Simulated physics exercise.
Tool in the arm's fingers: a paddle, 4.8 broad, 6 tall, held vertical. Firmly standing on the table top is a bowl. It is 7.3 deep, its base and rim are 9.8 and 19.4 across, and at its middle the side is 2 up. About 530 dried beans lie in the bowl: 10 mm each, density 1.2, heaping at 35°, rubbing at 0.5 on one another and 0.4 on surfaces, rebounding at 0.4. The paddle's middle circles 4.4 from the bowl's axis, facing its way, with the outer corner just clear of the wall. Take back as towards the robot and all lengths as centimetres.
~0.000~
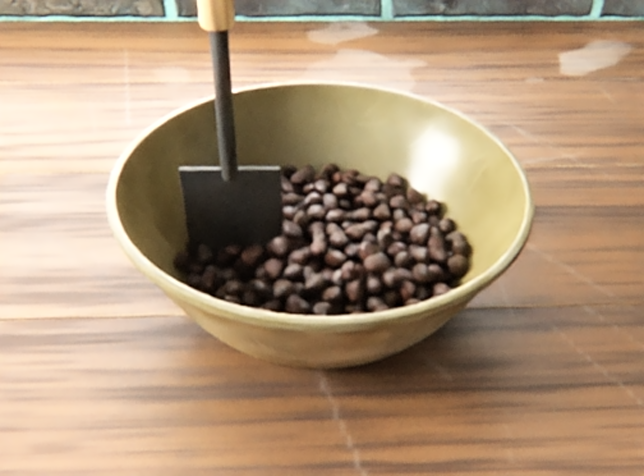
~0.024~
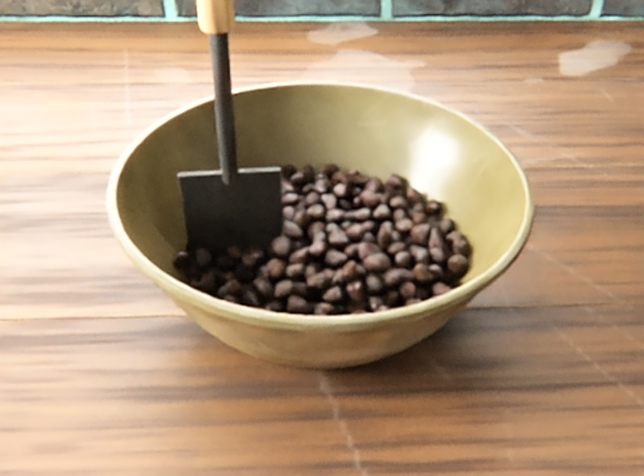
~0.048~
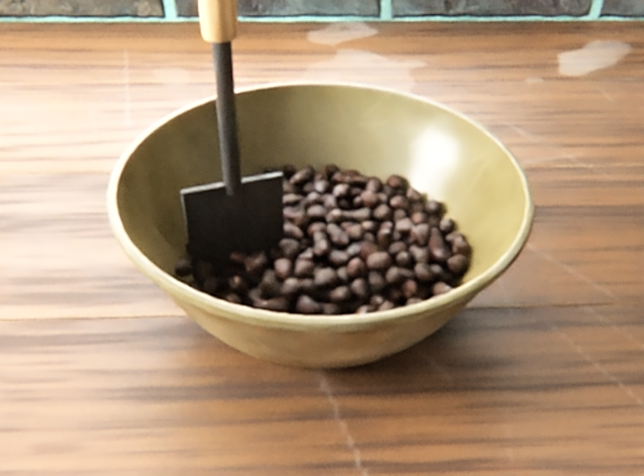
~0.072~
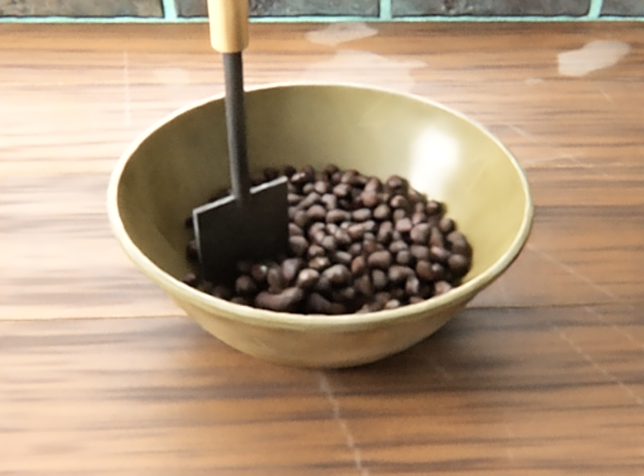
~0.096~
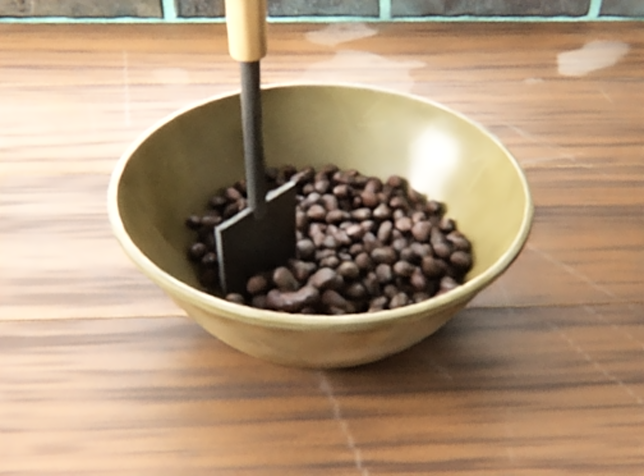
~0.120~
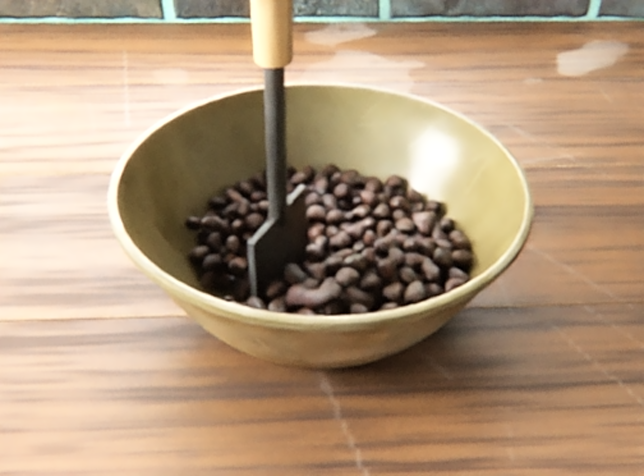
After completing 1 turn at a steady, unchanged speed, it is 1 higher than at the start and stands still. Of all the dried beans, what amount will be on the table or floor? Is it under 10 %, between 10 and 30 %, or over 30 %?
Under 10 %.
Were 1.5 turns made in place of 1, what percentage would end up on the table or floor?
Estimate: Near 5 %.
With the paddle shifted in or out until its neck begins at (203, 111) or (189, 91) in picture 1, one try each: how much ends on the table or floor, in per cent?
Near 0 per cent and near 0 per cent, in that order.
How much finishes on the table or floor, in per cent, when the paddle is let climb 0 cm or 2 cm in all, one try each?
Trial one: Roughly 5 %; trial two: Roughly 5 %.
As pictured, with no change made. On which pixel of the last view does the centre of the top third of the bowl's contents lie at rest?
It is centred around (245, 271).
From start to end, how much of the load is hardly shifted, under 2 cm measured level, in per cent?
15 %.
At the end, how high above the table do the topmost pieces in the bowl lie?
About 6.5 centimetres.
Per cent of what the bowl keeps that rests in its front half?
About 60 %.
After 0.31 s, 176° round, highest piece 9 above the table; 526 in the bowl.
After 0.49 s, 290° round, highest piece 10 above the table; 510 in the bowl, 8 on the table or floor, 8 in flight or on the tool.
After 0.79 s, 0° round, highest piece 6 above the table; 502 in the bowl, 24 on the table or floor.
After 1.49 s, 0° round, highest piece 6 above the table; 502 in the bowl, 24 on the table or floor.
At rest, 502 in the bowl, 24 on the table or floor. That is 5 % on the table or floor.
